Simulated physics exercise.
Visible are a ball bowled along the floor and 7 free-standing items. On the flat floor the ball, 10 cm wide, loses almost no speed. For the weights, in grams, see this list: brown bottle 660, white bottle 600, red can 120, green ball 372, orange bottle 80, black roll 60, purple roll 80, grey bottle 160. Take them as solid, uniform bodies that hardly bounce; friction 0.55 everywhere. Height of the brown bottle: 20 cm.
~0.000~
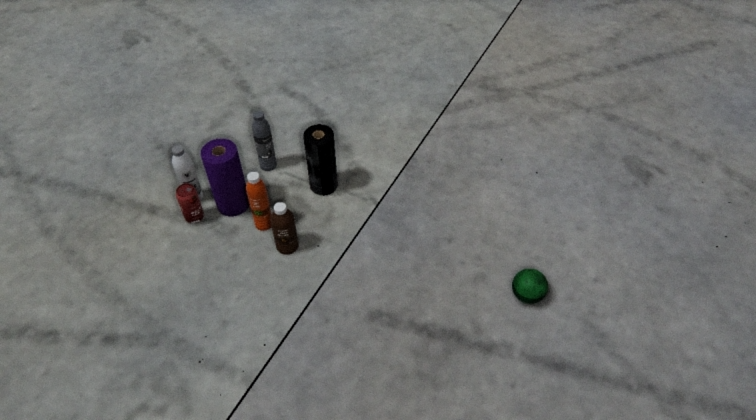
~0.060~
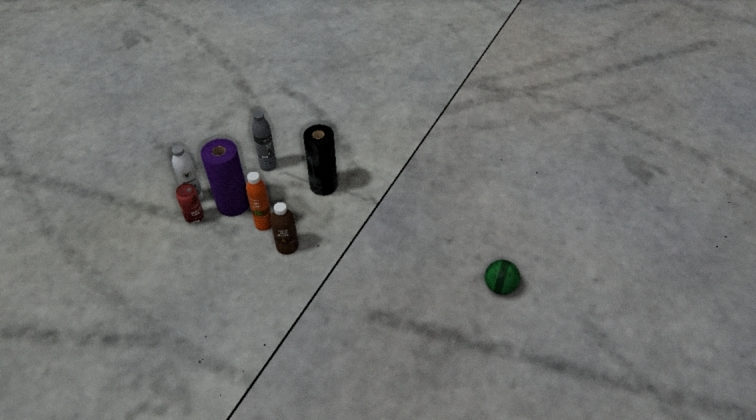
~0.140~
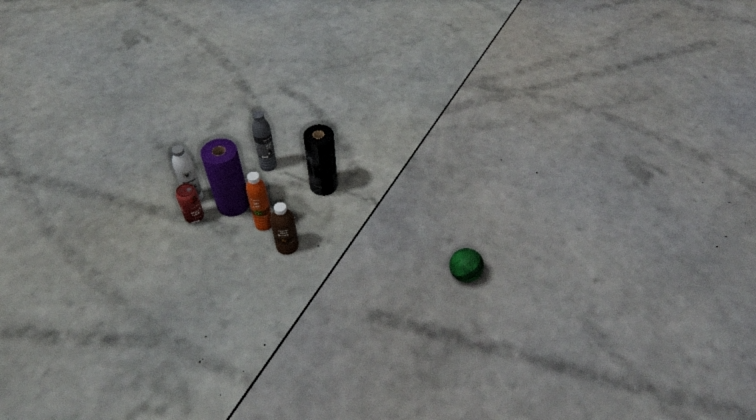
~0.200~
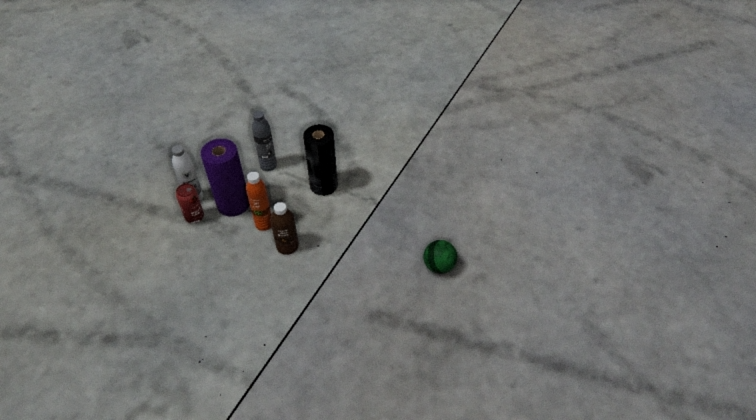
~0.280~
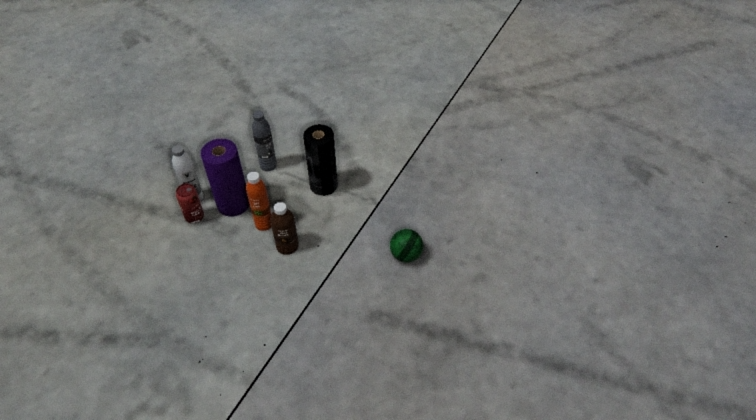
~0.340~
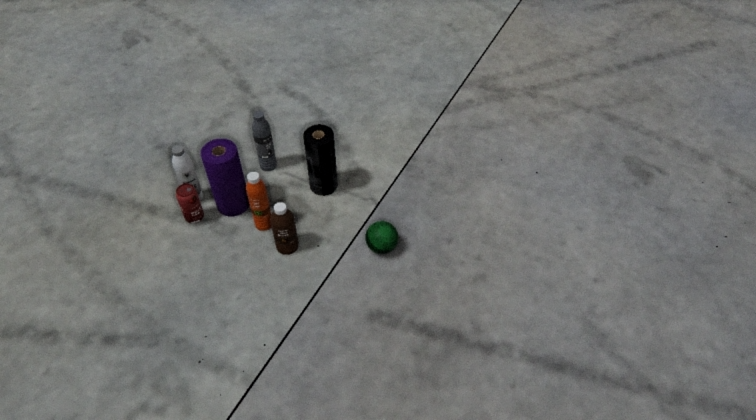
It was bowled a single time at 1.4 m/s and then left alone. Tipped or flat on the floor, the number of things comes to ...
... exactly one.
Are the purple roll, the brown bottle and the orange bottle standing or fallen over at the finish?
Final state - purple roll: Remains on its base; brown bottle: Remains on its base; orange bottle: Goes over.
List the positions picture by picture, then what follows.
In the first picture, 0 cm rolled; green ball (530, 286); brown bottle (284, 227); white bottle (186, 174).
In the second picture, 8 cm rolled; green ball (502, 277); black roll (321, 161).
In the third picture, 20 cm rolled; green ball (466, 265); grey bottle (264, 141).
In the fourth picture, 28 cm rolled; green ball (441, 257); orange bottle (259, 201).
In the fifth picture, 39 cm rolled; green ball (407, 246); purple roll (227, 179).
In the sixth picture, 47 cm rolled; green ball (382, 238); brown bottle (284, 227); white bottle (186, 174).
Around 0.84 s, 103 cm rolled; green ball near (240, 173); orange bottle at 40° to upright; purple roll shifted 6 cm.
Around 1.44 s, 139 cm rolled; green ball near (206, 103); orange bottle on its side; purple roll shifted 6 cm.
Finally (2.4 s), on their side or leaning hard on the floor, orange bottle; the other 6 still in place (within 8 cm). Final places as that camera would see them, brown bottle near (284, 227), white bottle near (186, 175).
